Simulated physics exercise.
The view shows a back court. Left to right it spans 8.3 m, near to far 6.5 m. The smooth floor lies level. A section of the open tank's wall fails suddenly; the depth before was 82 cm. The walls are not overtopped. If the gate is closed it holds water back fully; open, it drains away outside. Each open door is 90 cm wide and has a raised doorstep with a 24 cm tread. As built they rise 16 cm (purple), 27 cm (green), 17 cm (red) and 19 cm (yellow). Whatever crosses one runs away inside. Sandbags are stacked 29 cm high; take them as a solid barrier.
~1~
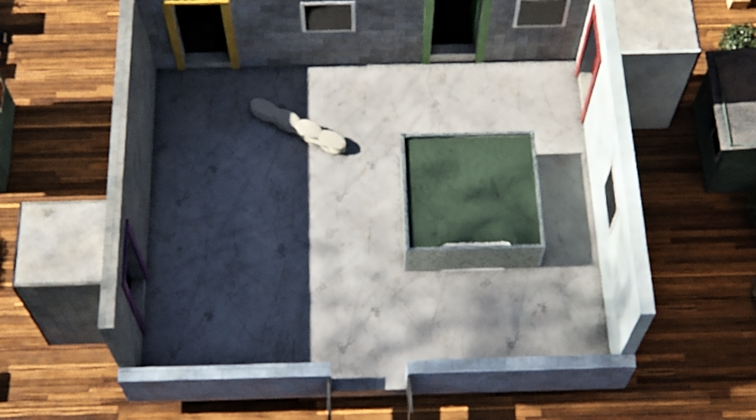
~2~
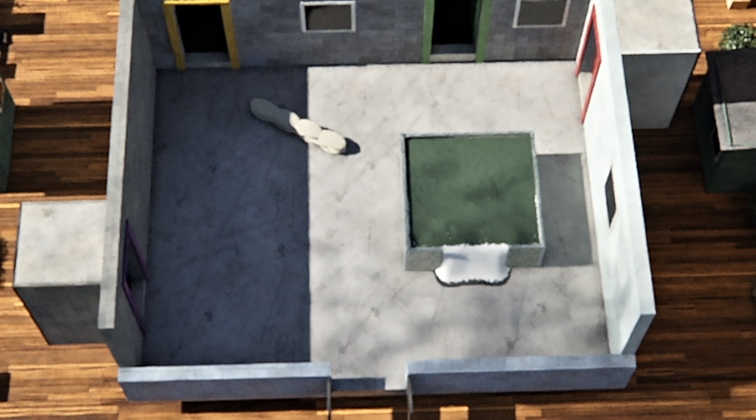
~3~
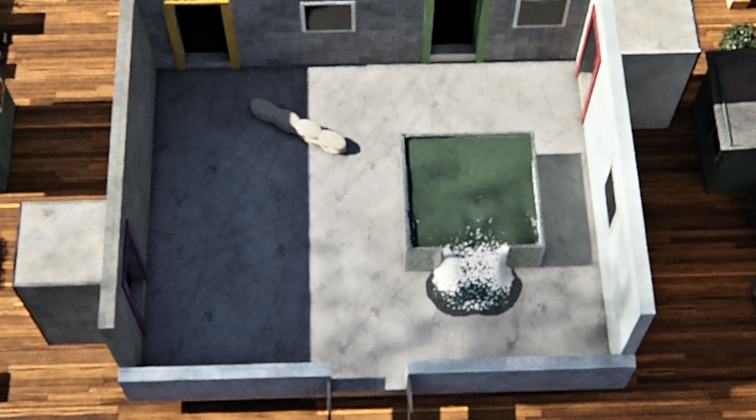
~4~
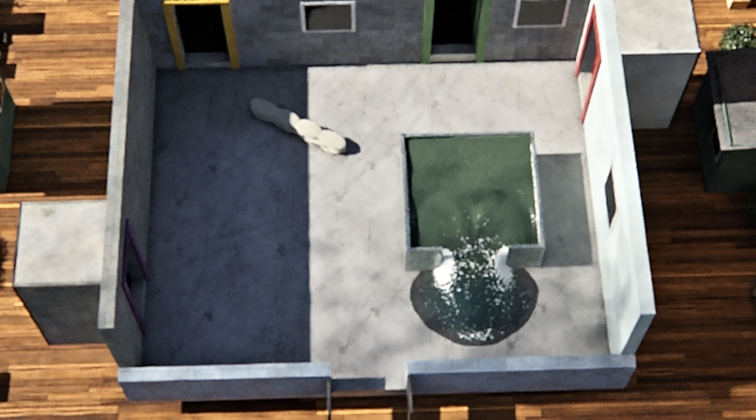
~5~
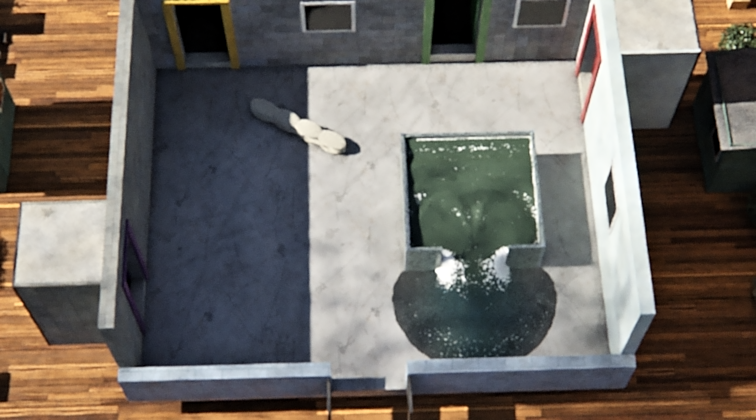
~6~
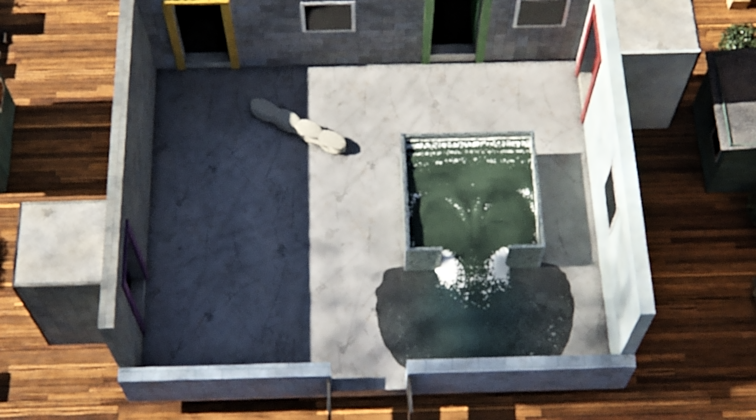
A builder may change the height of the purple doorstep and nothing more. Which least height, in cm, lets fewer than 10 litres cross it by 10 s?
Close to 13 cm is just enough.
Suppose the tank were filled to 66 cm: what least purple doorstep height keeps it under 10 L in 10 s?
About 9.5 cm.
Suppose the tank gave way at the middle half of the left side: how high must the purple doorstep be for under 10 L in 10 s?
Some 21 cm.
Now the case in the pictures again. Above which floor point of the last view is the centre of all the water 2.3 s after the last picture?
At about (468, 268).
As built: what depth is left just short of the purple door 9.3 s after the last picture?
About 8.5 cm.
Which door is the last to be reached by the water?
The yellow one.
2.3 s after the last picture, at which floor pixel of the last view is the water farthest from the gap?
Around (141, 383).
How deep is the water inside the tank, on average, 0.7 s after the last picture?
Some 58 cm.
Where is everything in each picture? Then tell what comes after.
The open tank at (471, 191) is whole and still, 82 cm deep; the purple door at (136, 282) is dry, in the first frame.
The front is at (447, 283), 0.3 m from the gap at (473, 260); 0.2 m2 of floor is wet, 82 cm left at the back, in the second frame.
The front is at (452, 311), 0.9 m from the gap at (473, 261); 1.1 m2 of floor is wet, 82 cm left at the back, in the third frame.
The gap is at (473, 261), the front 1.5 m out at (467, 342); the back of the open tank holds 82 cm, in the fourth frame.
The front is at a hidden place, 2.1 m from the gap at (473, 261); 4.3 m2 of floor is wet, 77 cm left at the back, in the fifth frame.
Water pours out at (473, 260) and has run 2.1 m, to a hidden place; about 6 cm deep outside, 70 cm at the back; the purple door at (136, 282), 6.0 m from the gap, is still 4.3 m from the nearest water, in the sixth frame.
Then, 0.7 s after the last picture water covers 15 % of the floor, deepest (50 cm) near (470, 374); it has not reached the purple door.
Then, 2.3 s after the last picture water covers 40 % of the floor, deepest (40 cm) near (602, 370); it has not reached the purple door.
Then, 9.3 s after the last picture water covers 95 % of the floor, deepest (17 cm) near (155, 108); 8 cm at the purple door, 2 litres in over its 16 cm doorstep.
At the purple door as built, the water peaked near 17 cm, 3.1 s after the last picture.
With a doorstep of 11 cm, 24 litres would have come in within the 10 s; with 15 cm, 3 litres. So under 10 litres takes about 13 cm.
